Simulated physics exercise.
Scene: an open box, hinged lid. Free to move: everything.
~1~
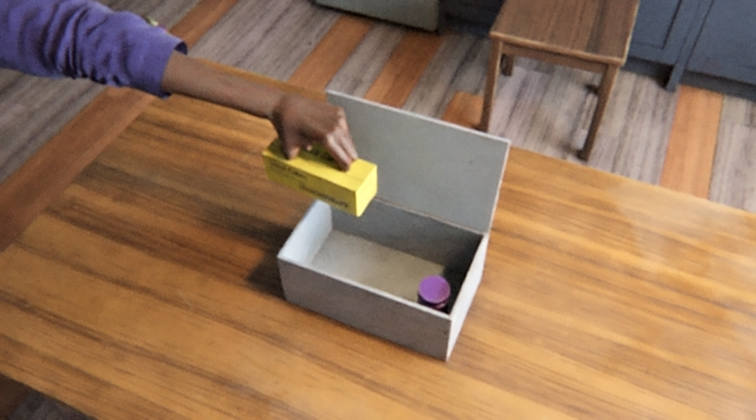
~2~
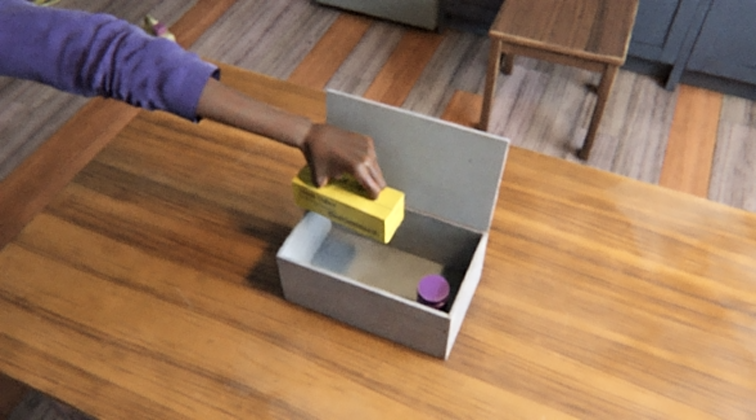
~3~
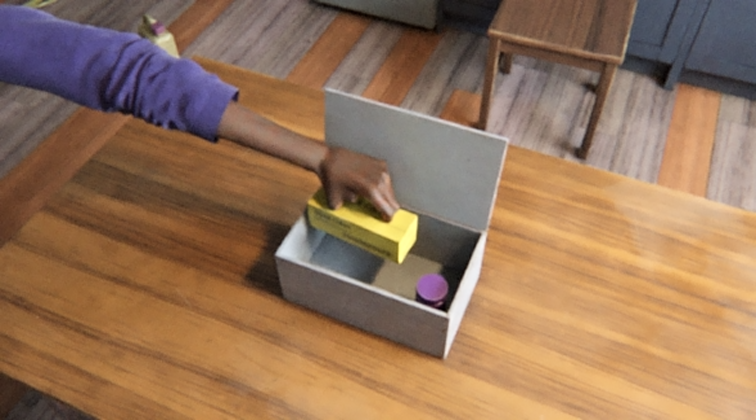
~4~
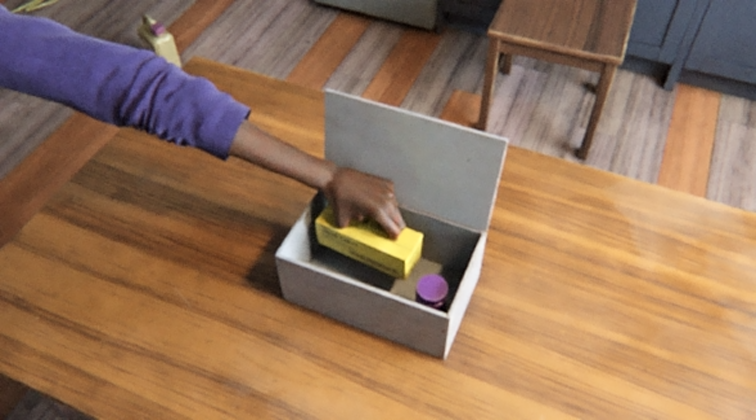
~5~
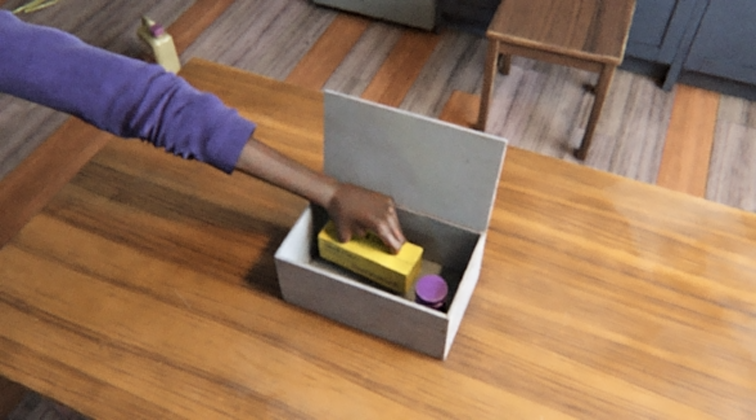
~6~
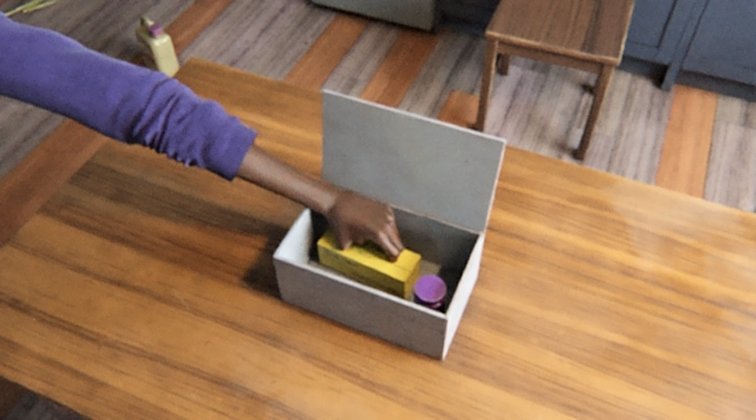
A hand in a purple sleeve lowers a yellow carton rightward and down into an open grey box on a wooden table, until the carton sits inside beside a purple-topped container, with the hand still on it.
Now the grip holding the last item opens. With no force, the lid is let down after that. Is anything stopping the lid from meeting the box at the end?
No, looks to me like the lid isn't kept from shutting.
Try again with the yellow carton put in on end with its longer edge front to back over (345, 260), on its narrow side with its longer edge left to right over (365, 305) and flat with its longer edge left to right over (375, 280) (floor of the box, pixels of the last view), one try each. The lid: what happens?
Well, first time it won't go down, second time it goes down fine, and third time it goes down fine.
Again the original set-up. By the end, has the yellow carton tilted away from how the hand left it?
Once everything settles, the yellow carton keeps its original angle.
Then, 1.20 s after the last picture, lid starting down.
Then, 1.60 s after the last picture, lid 58° above the rim.
Then, 1.90 s after the last picture, lid 32° above the rim.
Then, 2.10 s after the last picture, lid 12° above the rim.
At rest, lid shut; both in place. Seen from the same camera at the end, yellow carton near (369, 260).
